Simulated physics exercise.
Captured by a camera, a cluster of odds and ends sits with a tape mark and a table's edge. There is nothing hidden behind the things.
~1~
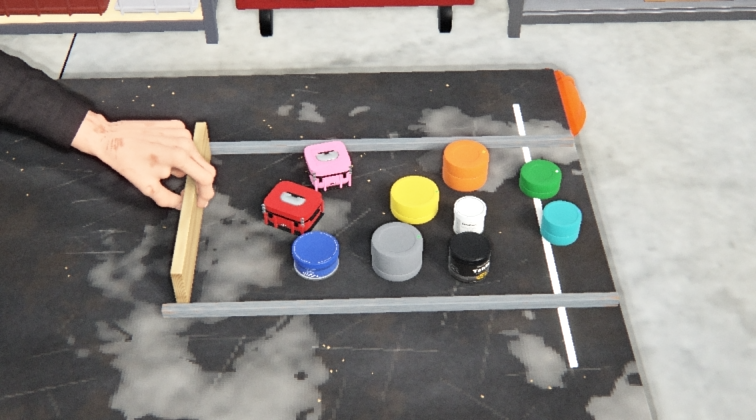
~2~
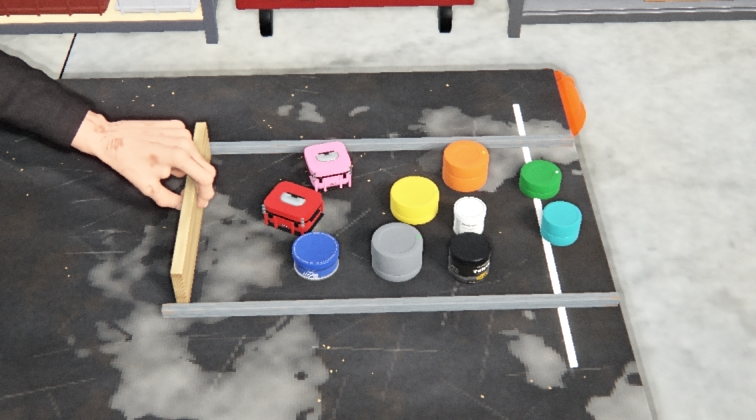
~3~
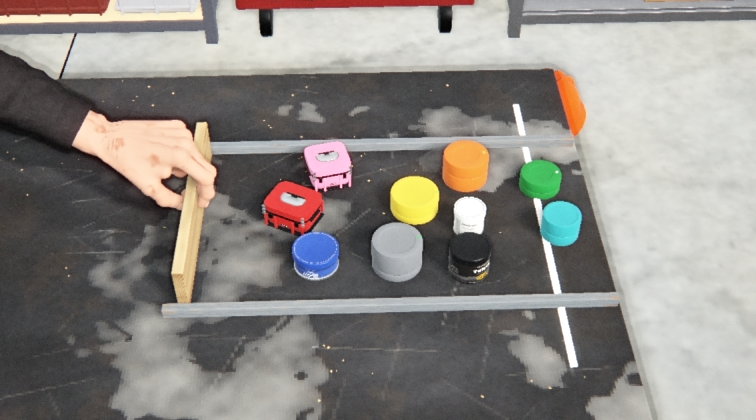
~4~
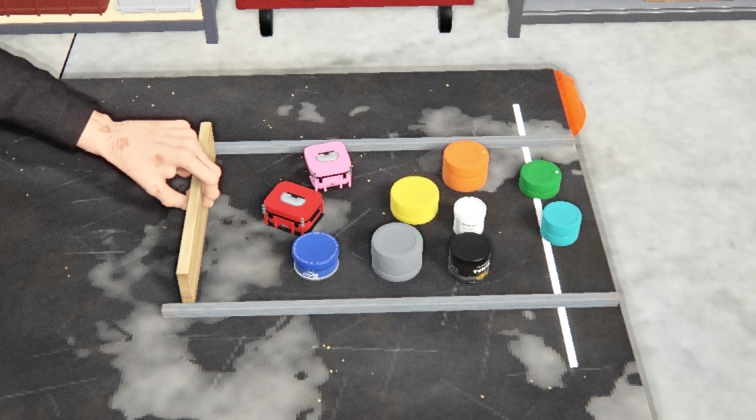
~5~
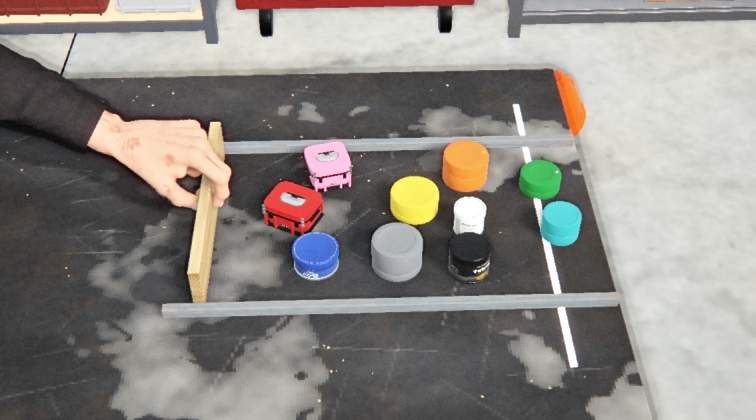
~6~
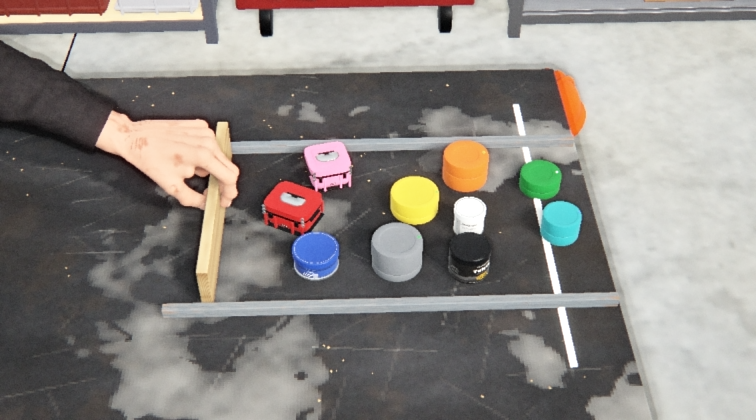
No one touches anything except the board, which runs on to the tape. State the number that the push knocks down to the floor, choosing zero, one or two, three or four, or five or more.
The number knocked down is five or more.
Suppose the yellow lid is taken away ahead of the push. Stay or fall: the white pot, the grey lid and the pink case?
So: The white pot does not drop, the grey lid goes down, the pink case does not drop.
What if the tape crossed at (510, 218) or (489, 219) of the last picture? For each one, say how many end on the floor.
Result, try by try: 2, 0.
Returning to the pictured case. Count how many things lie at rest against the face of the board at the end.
That would be 4 of them.
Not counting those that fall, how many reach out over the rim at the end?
The total comes out at 0.
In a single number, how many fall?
A count of exactly 6.
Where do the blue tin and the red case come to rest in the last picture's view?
Roughly at (573, 248) and at (563, 194), in that order.
Soon after, none off yet; turquoise lid at rest near (561, 224); green lid at rest near (540, 179); orange lid at rest near (465, 166).
In the end, the number that fall off is five or more; gone, grey lid, yellow lid, black tub, orange lid, green lid and turquoise lid.
